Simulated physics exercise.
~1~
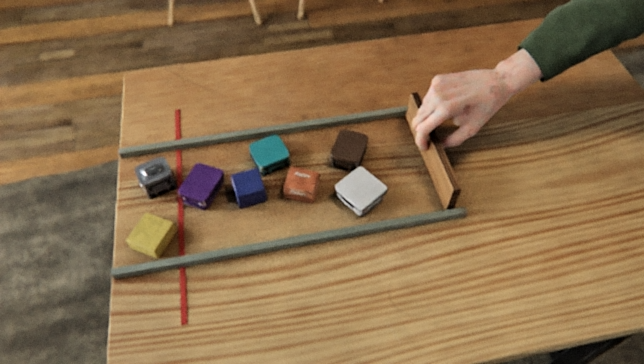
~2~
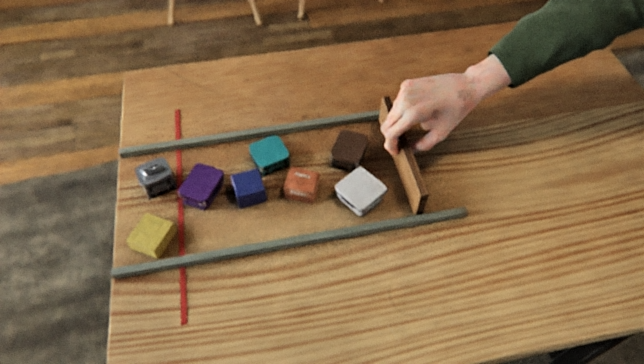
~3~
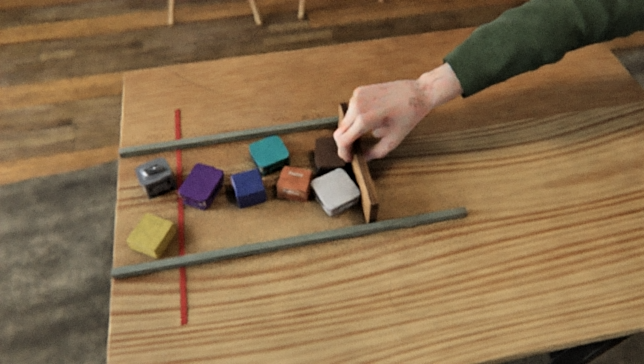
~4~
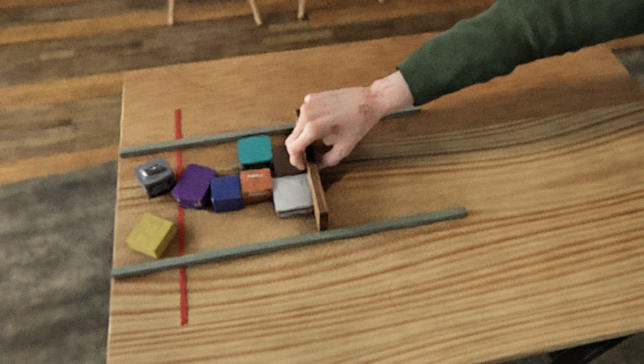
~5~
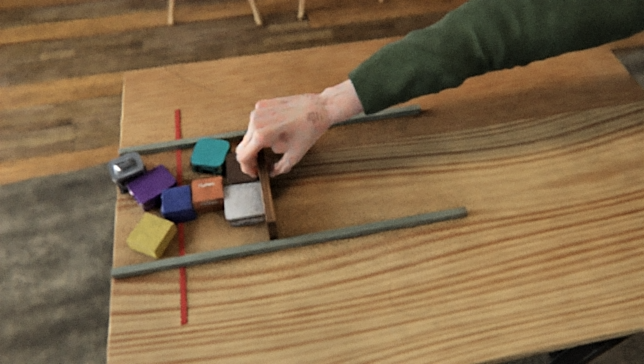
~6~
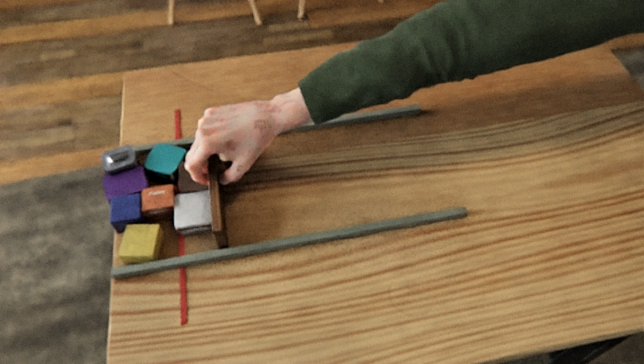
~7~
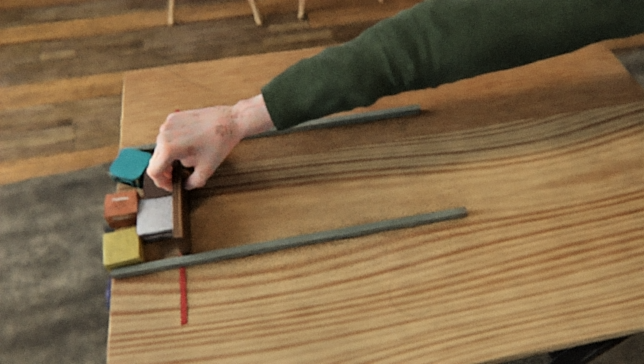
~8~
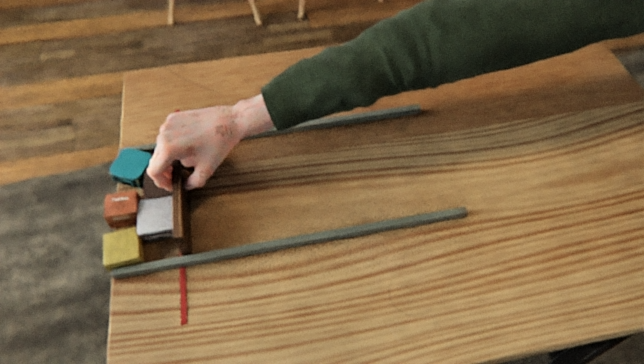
A hand in a dark green sleeve grips an upright wooden board on a wooden table, seen from above at an angle. Between two grey rails to its left lie white, brown, orange, teal, blue, purple, grey and yellow blocks, with red tape crossing near the left edge. The board slides left, meeting the white and brown pieces first, then bunching the others ahead of it. The cluster crowds to the edge, and the grey, purple and blue pieces go over. The board stops at the tape, leaving teal, orange, yellow, white and brown pieces at rest.
